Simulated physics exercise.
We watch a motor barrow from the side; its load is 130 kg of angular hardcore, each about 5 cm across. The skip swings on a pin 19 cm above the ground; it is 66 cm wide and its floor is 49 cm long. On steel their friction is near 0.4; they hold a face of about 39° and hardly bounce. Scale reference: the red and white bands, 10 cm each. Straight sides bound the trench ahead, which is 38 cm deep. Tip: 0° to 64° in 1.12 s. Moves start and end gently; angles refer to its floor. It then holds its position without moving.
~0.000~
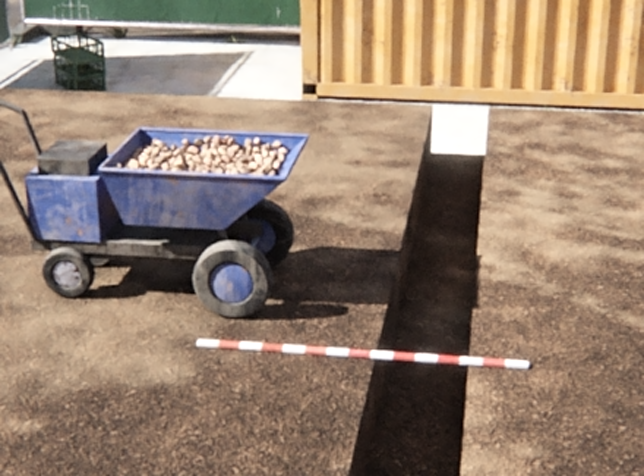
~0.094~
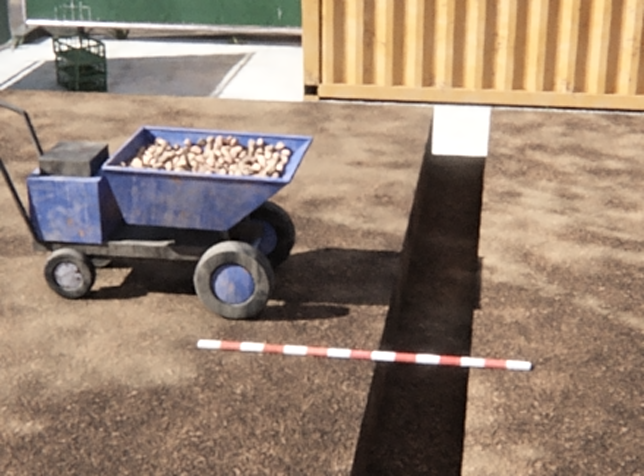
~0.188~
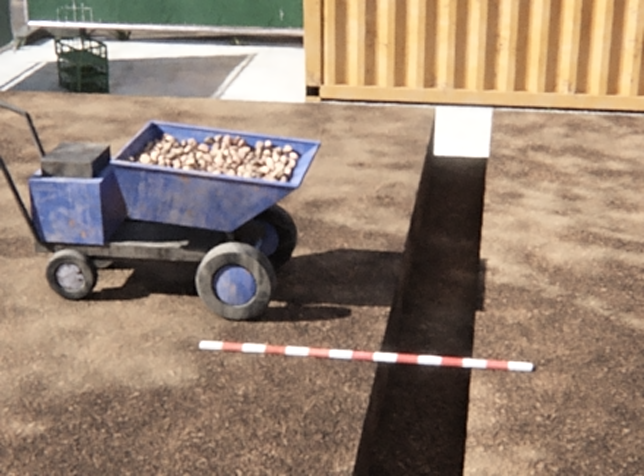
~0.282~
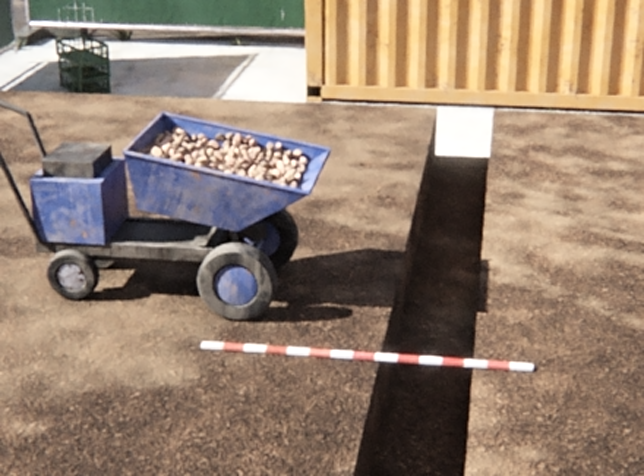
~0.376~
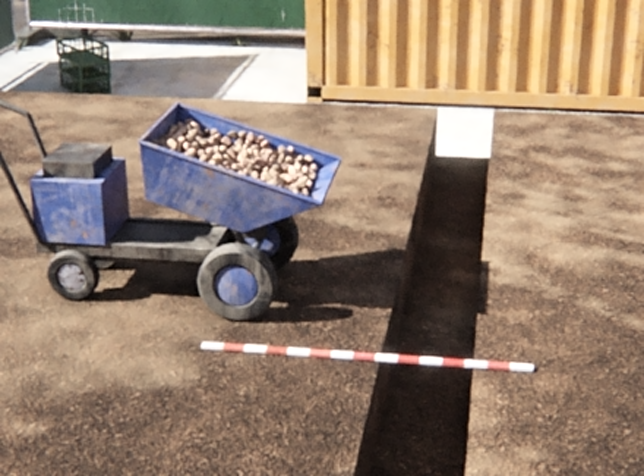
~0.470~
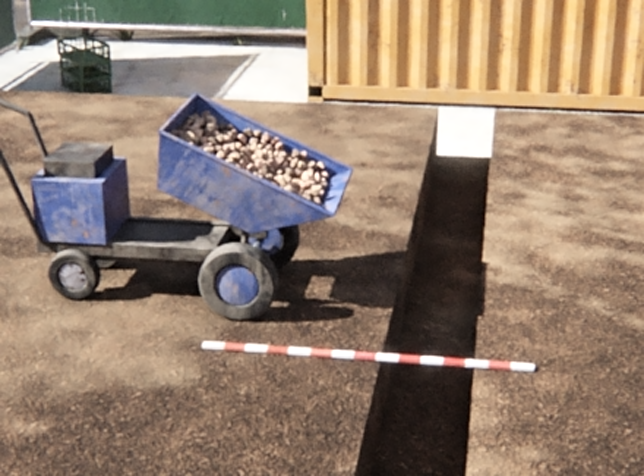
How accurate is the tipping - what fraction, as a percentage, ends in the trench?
Close to 88 in every hundred.
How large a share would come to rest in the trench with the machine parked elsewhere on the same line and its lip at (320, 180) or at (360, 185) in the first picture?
Around 100% for the first place and 75% for the second.
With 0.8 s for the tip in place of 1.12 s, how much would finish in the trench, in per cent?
Trench share: Approx. 90%.
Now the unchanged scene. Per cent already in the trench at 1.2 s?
Some 10 per cent.
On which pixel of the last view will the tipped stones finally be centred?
In the last view, about (426, 354).
After 0.8 s the floor is at 54°; 100 % in the skip; the foremost stones are at (352, 248).
After 1.2 s the floor is at 64°; 82 % in the skip, 7 % short of the trench, 11 % in the trench; the foremost stones are at (422, 340).
After 1.6 s the floor is at 64°; 43 % in the skip, 7 % short of the trench, 51 % in the trench; the foremost stones are at (471, 374).
After 3.5 s the floor is at 64°; 0 % in the skip, 12 % short of the trench, 88 % in the trench; the foremost stones are at (471, 375).
